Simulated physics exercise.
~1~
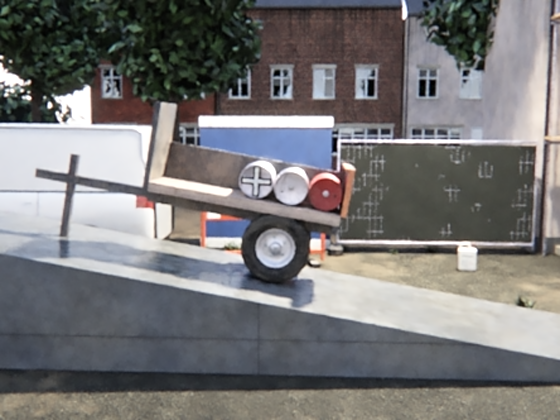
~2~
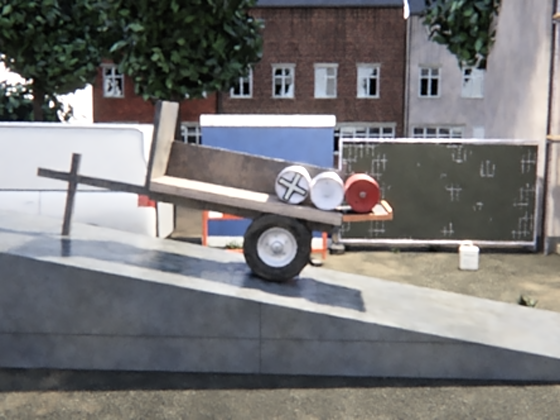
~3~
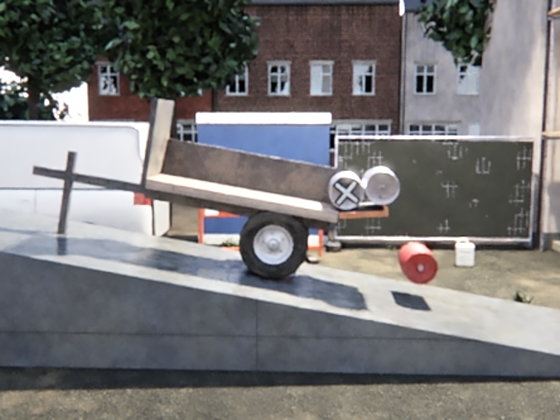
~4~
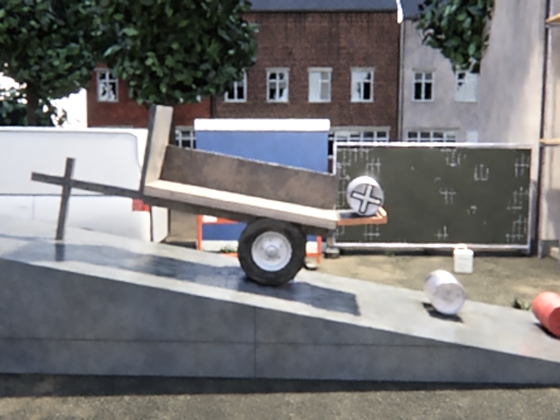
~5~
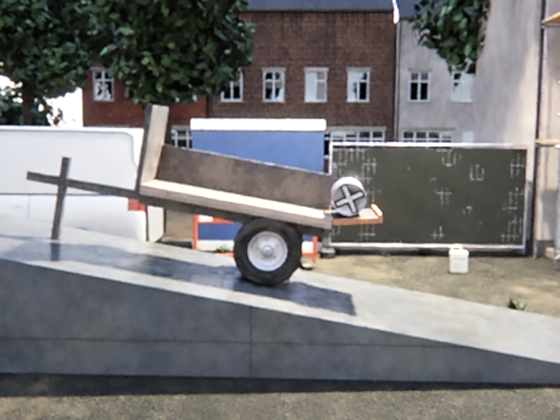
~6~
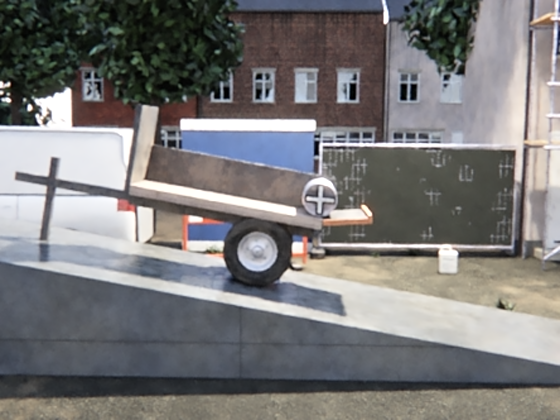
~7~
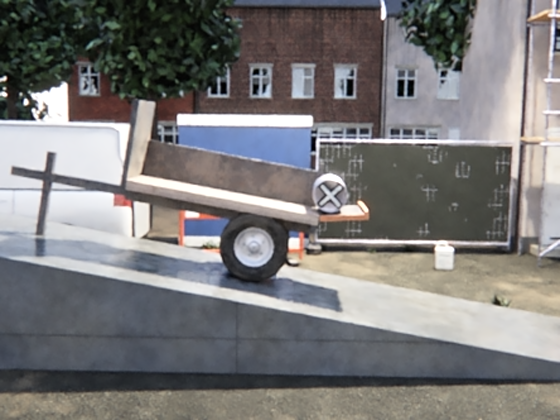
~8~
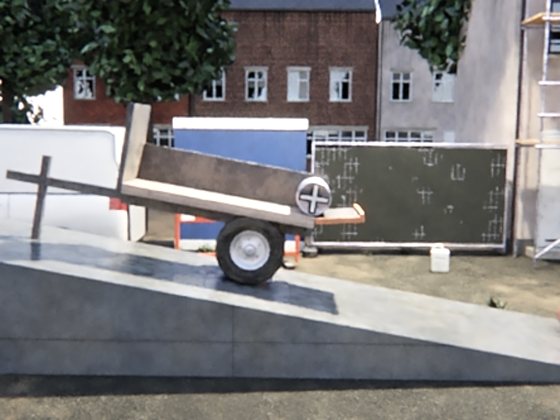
A wooden trailer stood on a ramp sloping down to the right as its back gate swung down and three kegs rolled toward it; the red one dropped off first, then a plain white one, while the keg with the cross rocked back and forth and stayed aboard.
